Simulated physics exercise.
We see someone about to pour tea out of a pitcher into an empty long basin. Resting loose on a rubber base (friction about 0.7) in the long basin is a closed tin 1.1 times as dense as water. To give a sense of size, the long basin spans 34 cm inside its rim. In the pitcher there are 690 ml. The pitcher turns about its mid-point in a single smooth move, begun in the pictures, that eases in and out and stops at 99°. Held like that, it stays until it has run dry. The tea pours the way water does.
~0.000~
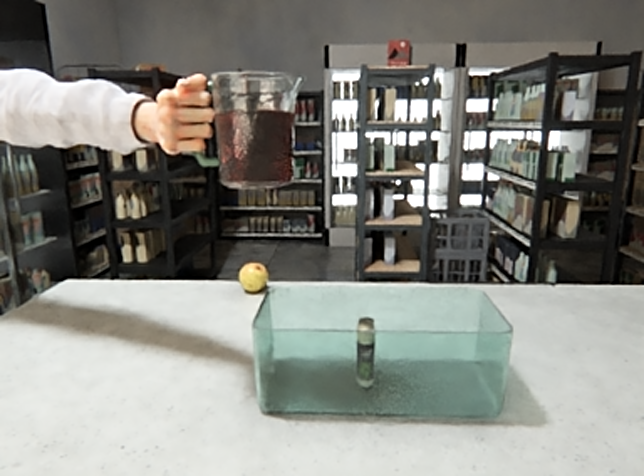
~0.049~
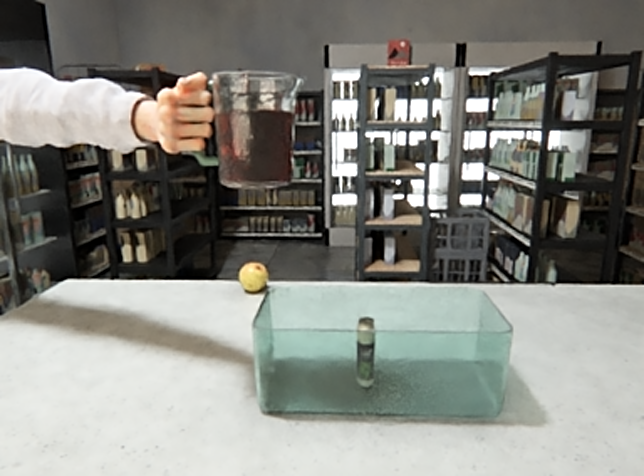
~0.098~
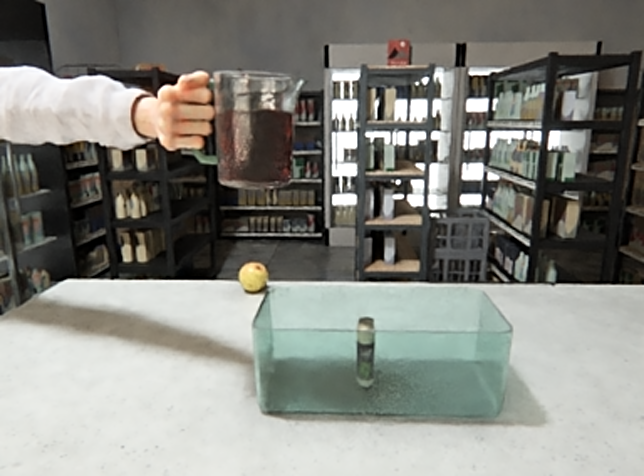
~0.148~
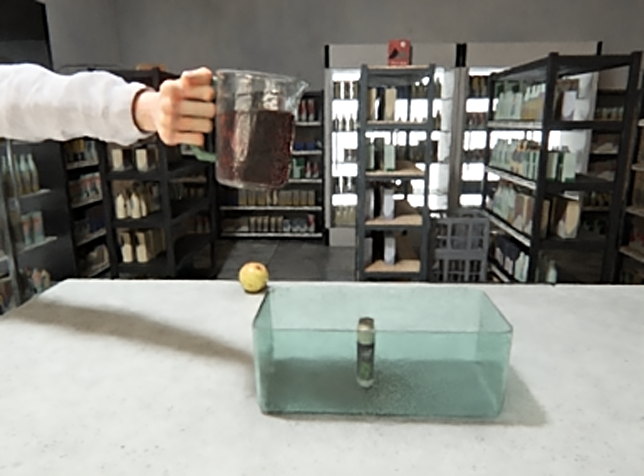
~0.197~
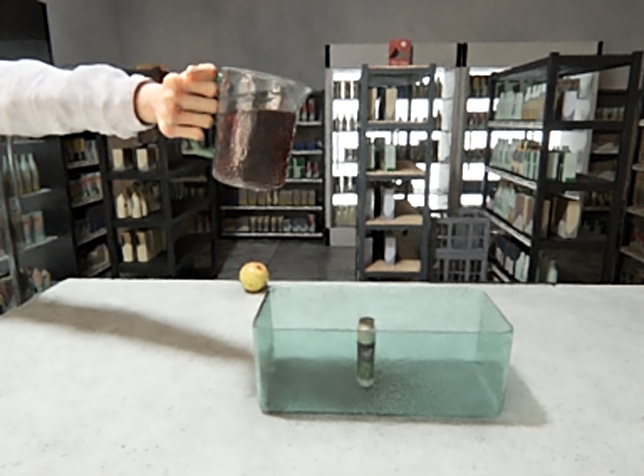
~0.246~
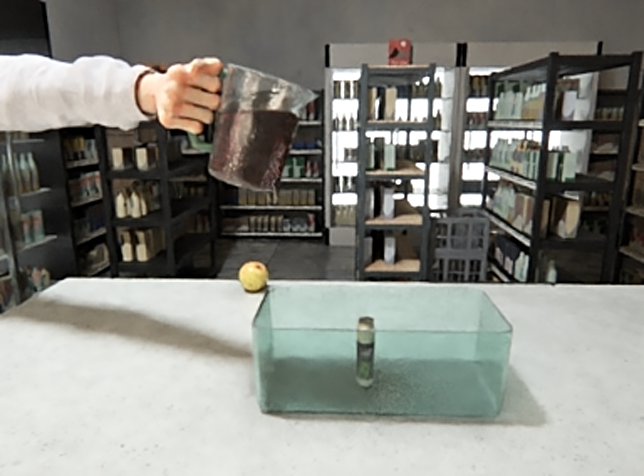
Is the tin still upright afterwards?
It stays on its base.
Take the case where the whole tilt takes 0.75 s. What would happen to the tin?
Then the tin does not tip.
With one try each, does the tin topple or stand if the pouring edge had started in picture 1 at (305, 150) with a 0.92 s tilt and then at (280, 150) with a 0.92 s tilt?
In the first try it comes down; in the second it comes down.
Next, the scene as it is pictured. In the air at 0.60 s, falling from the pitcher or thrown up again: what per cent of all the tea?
Close to 9 per cent, I'd say.
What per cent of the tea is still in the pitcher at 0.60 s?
Roughly 92 per cent.
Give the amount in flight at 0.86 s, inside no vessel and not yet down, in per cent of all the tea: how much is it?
Roughly 36 %.
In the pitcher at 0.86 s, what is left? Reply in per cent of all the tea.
Close to 42 percent of the total.
By 0.60 s the tilt is 72° and 91 per cent is still to pour; the tin stands where it began.
By 0.86 s the tilt is 98° and 42 per cent is still to pour; the tin stands where it began.
By 1.13 s the tilt is 99° and 9 per cent is still to pour; the tin stands where it began.
By 1.42 s the tilt is 99° and 1 per cent is still to pour; the tin stands where it began.
At rest the tin stands where it began.
